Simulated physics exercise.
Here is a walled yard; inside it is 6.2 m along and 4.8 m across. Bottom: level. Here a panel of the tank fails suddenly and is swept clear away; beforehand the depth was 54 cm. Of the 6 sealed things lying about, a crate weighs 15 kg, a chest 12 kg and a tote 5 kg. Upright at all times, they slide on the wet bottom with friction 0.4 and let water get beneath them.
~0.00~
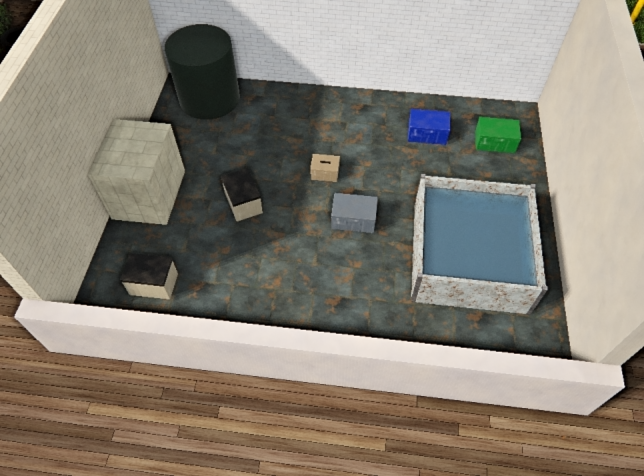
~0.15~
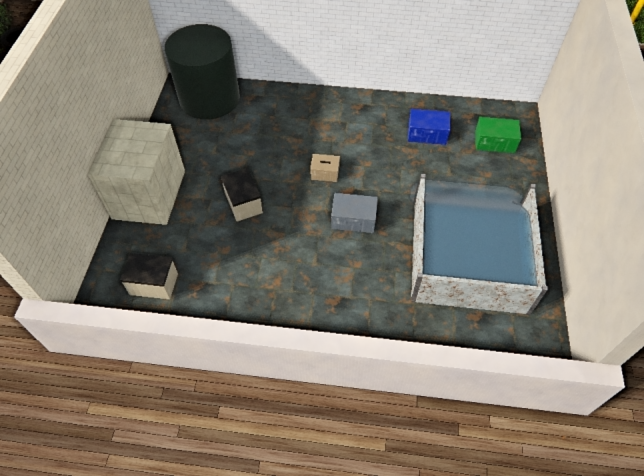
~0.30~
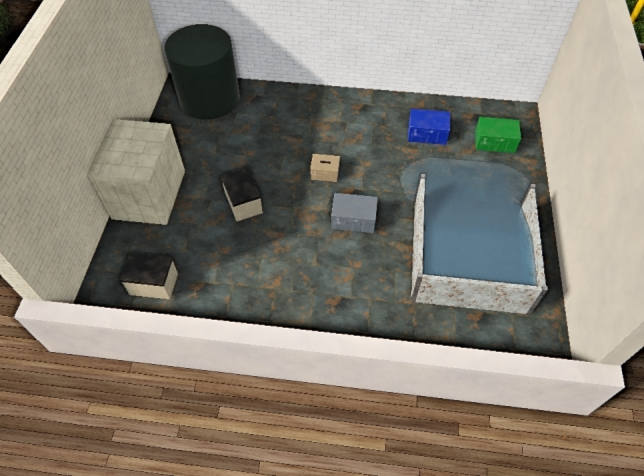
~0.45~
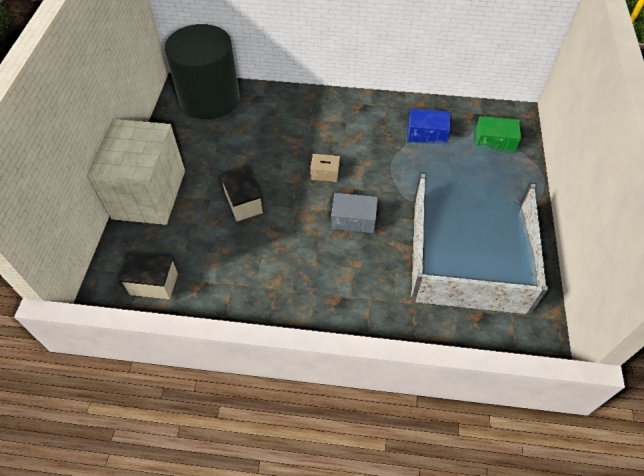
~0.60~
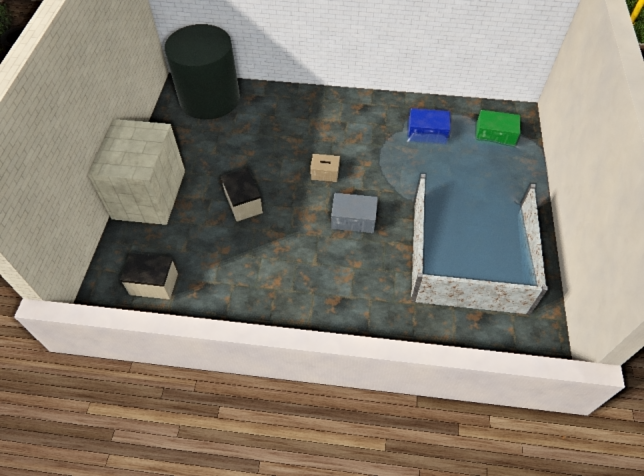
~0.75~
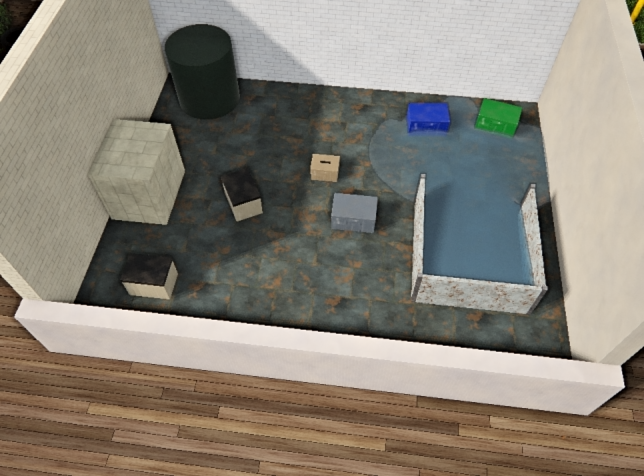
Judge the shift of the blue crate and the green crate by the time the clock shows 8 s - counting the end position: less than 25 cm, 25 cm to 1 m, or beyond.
Outcome: The blue crate should get washed far off; the green crate should get washed far off.
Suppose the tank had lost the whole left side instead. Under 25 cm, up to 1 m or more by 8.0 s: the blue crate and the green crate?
Outcome - blue crate: No real movement, green crate: No real movement.
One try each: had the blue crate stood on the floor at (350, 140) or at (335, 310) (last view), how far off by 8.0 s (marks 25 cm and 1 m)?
In that order: It ends far away; it stays put.
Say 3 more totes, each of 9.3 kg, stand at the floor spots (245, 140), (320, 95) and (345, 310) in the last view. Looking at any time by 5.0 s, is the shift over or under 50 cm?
Going through them in the order asked, they come out clear of the mark, clear of the mark and shy of the mark.
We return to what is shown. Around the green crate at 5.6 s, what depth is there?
5 cm, roughly.
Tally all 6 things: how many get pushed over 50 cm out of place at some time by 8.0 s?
My count gives 4.
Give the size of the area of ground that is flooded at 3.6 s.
Some 15 m2.
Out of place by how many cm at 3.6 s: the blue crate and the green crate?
Shifts: Around 300 and 50 cm.
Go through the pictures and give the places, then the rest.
In the first picture, the blue crate at (430, 119), on the bottom; the green crate at (500, 128) rests on the ground; water covers 2.0 m2; 0 of 6 have shifted.
In the second picture, the blue crate at (430, 119), on the bottom; the green crate at (500, 128), on the bottom; water covers 2.7 m2; 0 of 6 have shifted.
In the third picture, the blue crate at (430, 119), on the bottom; the green crate at (500, 128), on the bottom; water covers 3.6 m2; 0 of 6 have shifted.
In the fourth picture, the blue crate at (430, 119) rests on the ground; the green crate at (500, 127), on the bottom; 4.6 m2 under water; 0 of 6 have shifted.
In the fifth picture, the blue crate at (430, 119) rests on the ground; the green crate at (500, 121) rests on the ground, 13 cm from its start; water covers 5.5 m2; 1 of 6 have shifted.
In the sixth picture, the blue crate at (429, 112), on the bottom, 15 cm from its start; the green crate at (501, 111) rests on the ground, 36 cm from its start; water covers 6.5 m2; 2 of 6 have shifted.
After 1.6 s the blue crate is near (400, 80), 0.9 m from its start, afloat; the green crate is near (521, 86), 0.8 m from its start, afloat; 2 afloat.
After 3.6 s the blue crate is near (235, 118), 3.0 m from its start, aground; the green crate is near (467, 119), 0.5 m from its start, afloat; 1 afloat.
After 5.6 s the blue crate is near (188, 174), 3.7 m from its start, aground; the green crate is near (394, 123), 1.6 m from its start, aground; 0 afloat.
After 8.0 s the blue crate is near (166, 244), 4.3 m from its start, aground; the green crate is near (386, 122), 1.7 m from its start, aground; 0 afloat.
